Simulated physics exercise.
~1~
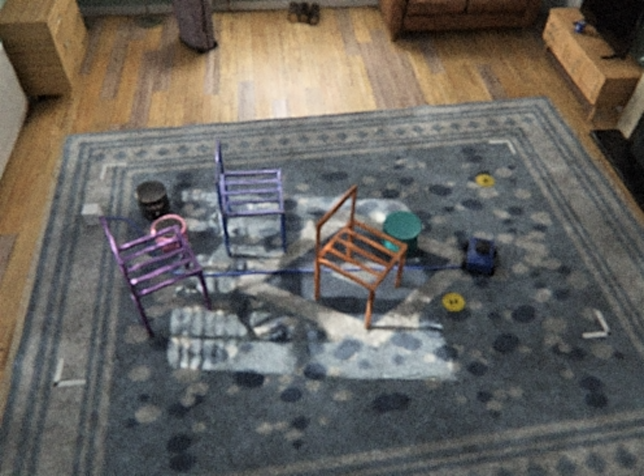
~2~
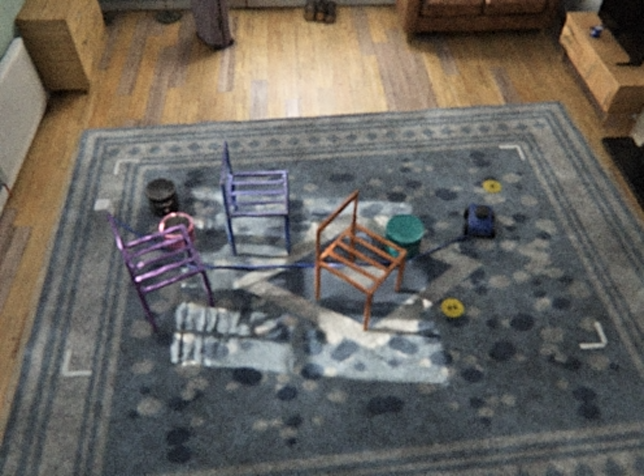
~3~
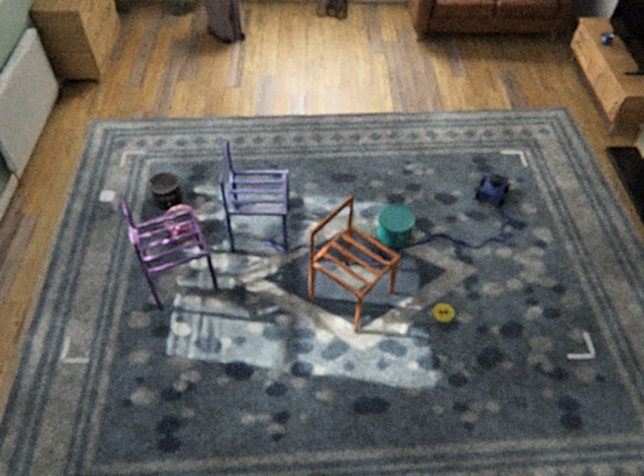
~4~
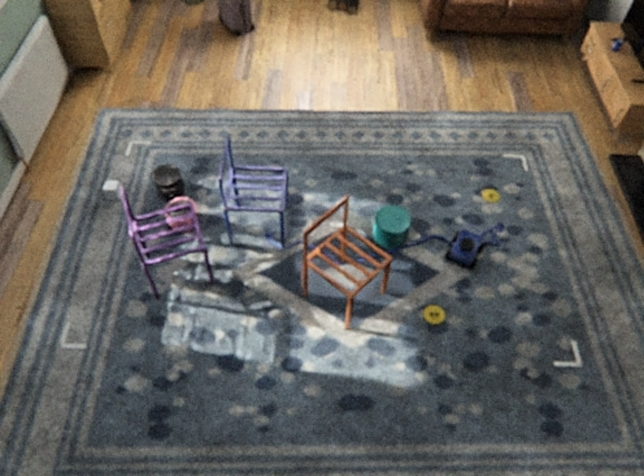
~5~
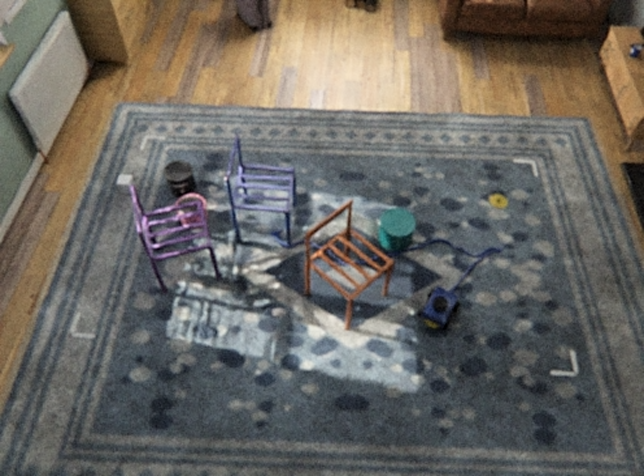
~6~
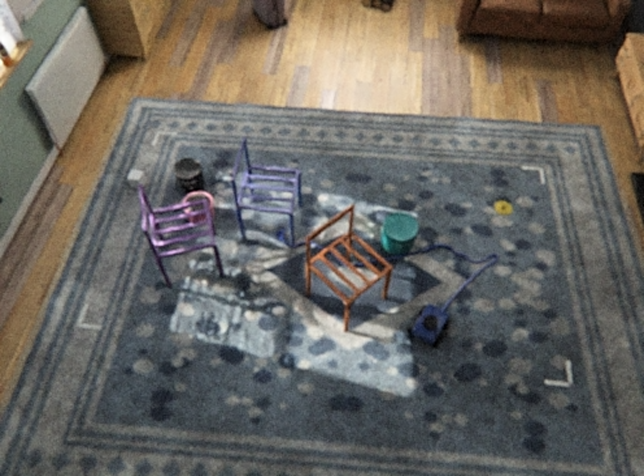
A small blue cart rolls back past a teal bin, then forward, stopping beyond the orange chair.
